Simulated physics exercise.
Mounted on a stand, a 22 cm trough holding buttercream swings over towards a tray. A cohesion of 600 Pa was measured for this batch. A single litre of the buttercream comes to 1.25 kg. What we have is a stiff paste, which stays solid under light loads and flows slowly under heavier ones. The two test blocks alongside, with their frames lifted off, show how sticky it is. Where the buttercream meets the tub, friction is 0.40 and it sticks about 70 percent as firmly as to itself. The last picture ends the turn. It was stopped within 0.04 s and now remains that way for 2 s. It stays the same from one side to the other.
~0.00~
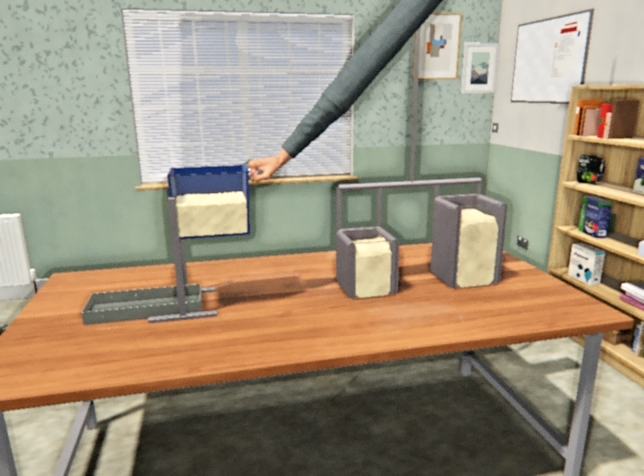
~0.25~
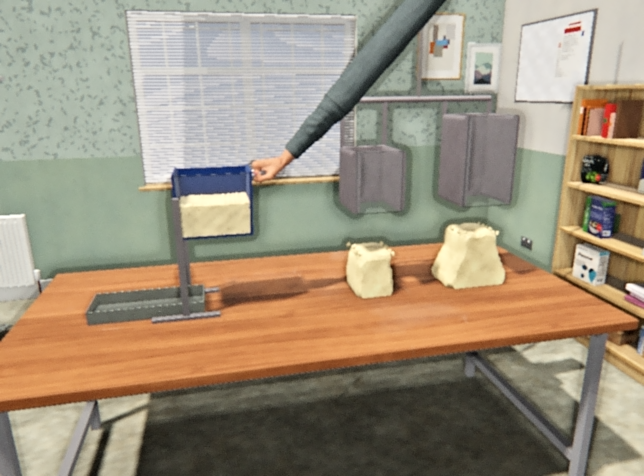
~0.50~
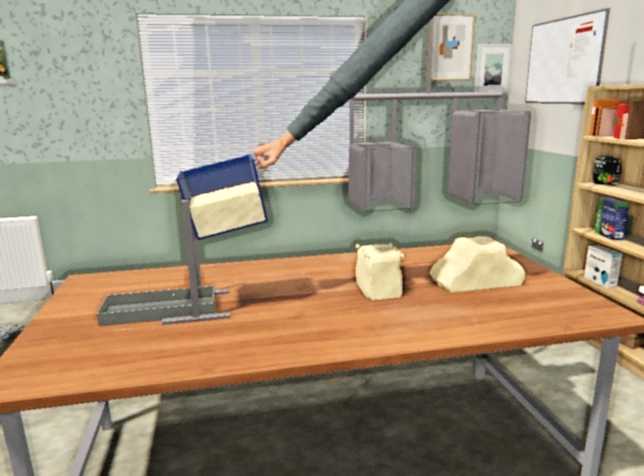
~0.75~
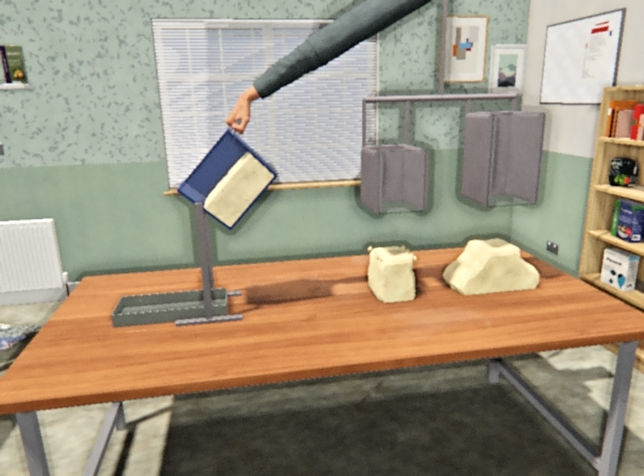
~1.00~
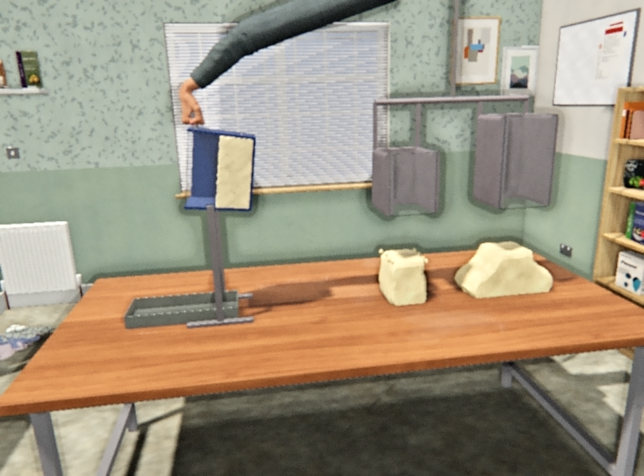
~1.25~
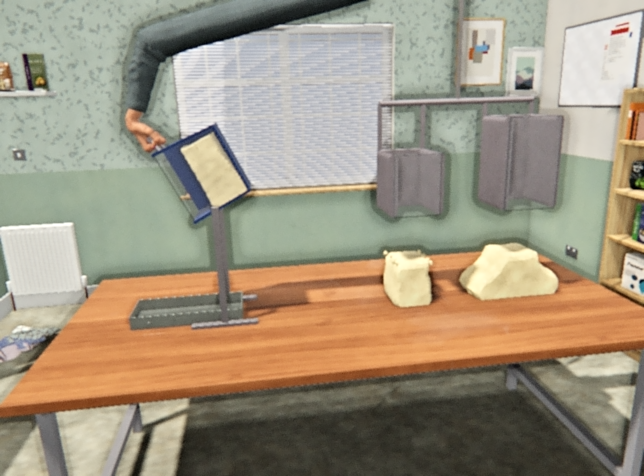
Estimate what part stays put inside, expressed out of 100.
The part that stays inside is near 0 per cent.
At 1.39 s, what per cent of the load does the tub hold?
About 95 %.
After 1.39 s, the tub is at 116 degrees and holds 94 %.
After 1.56 s, the tub is at 116 degrees and holds 20 %.
After 1.73 s, the tub is at 116 degrees and holds 0 %.
After 1.90 s, the tub is at 116 degrees and holds 0 %.
After 3.25 s, the tub is at 116 degrees and holds 0 %.
